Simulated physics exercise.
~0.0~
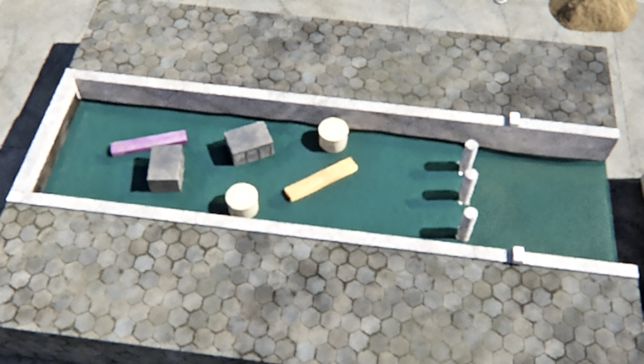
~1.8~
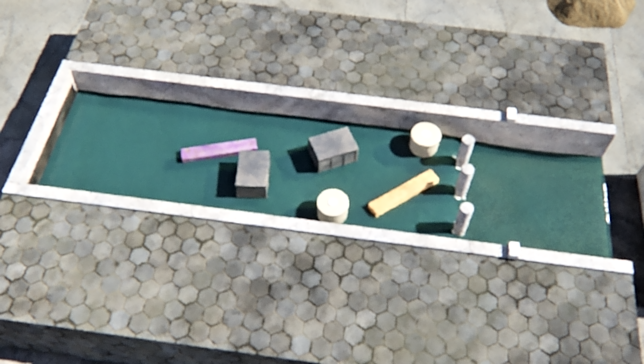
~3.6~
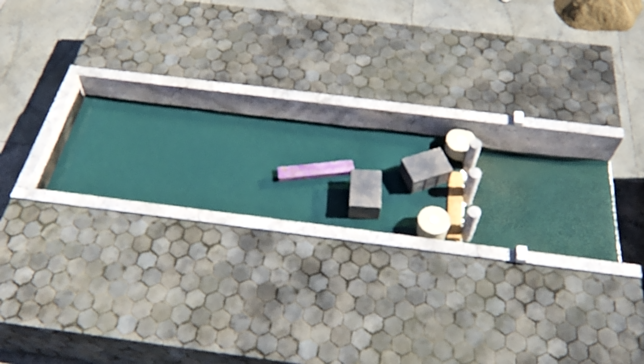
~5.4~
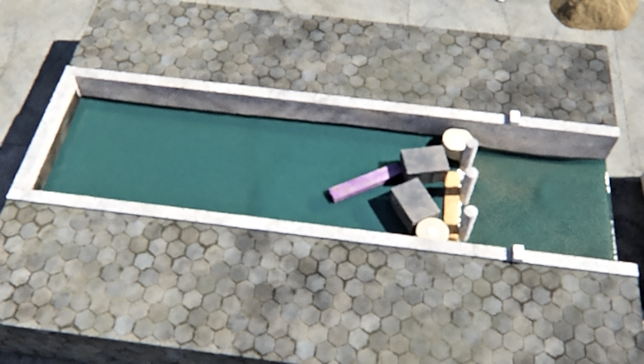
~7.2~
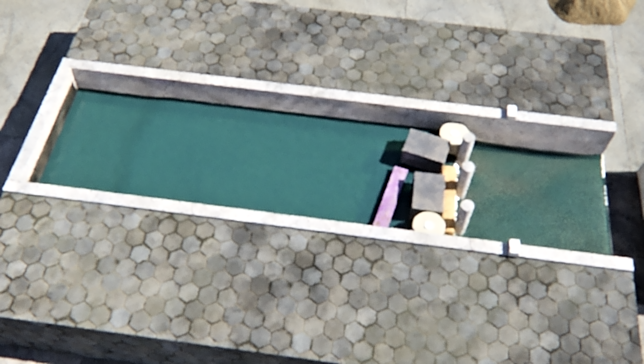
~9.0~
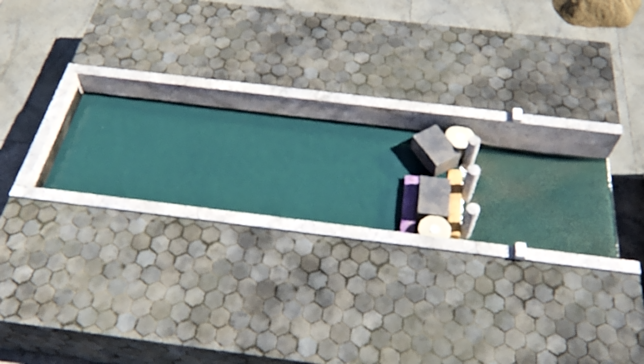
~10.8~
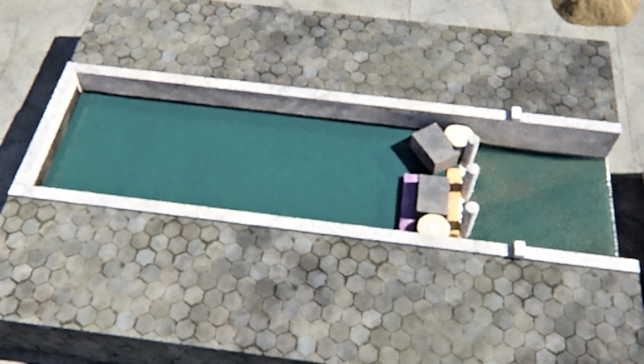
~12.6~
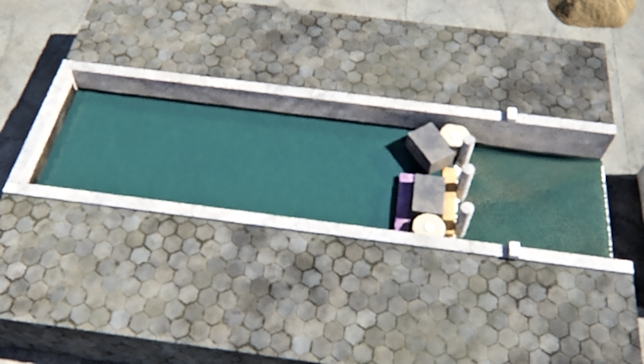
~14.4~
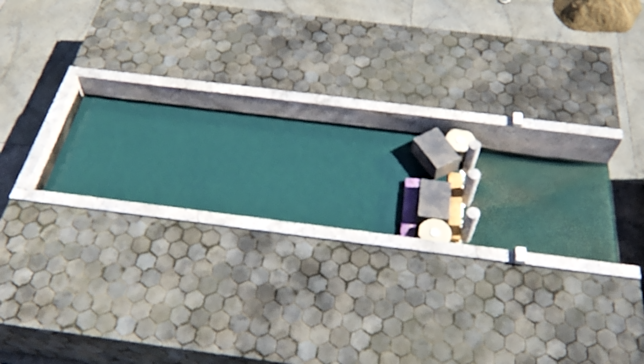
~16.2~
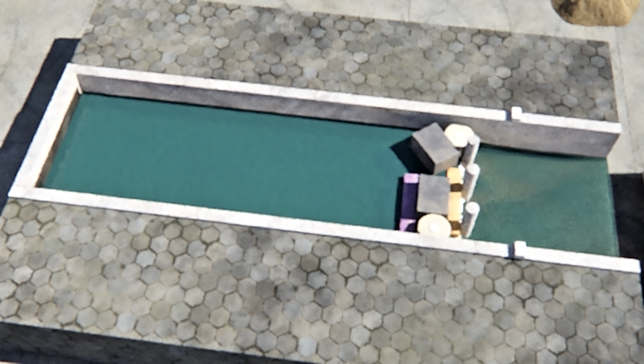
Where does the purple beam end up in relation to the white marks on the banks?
It ends up short of the white bank marks, held back behind the gray block in the pile against the posts.
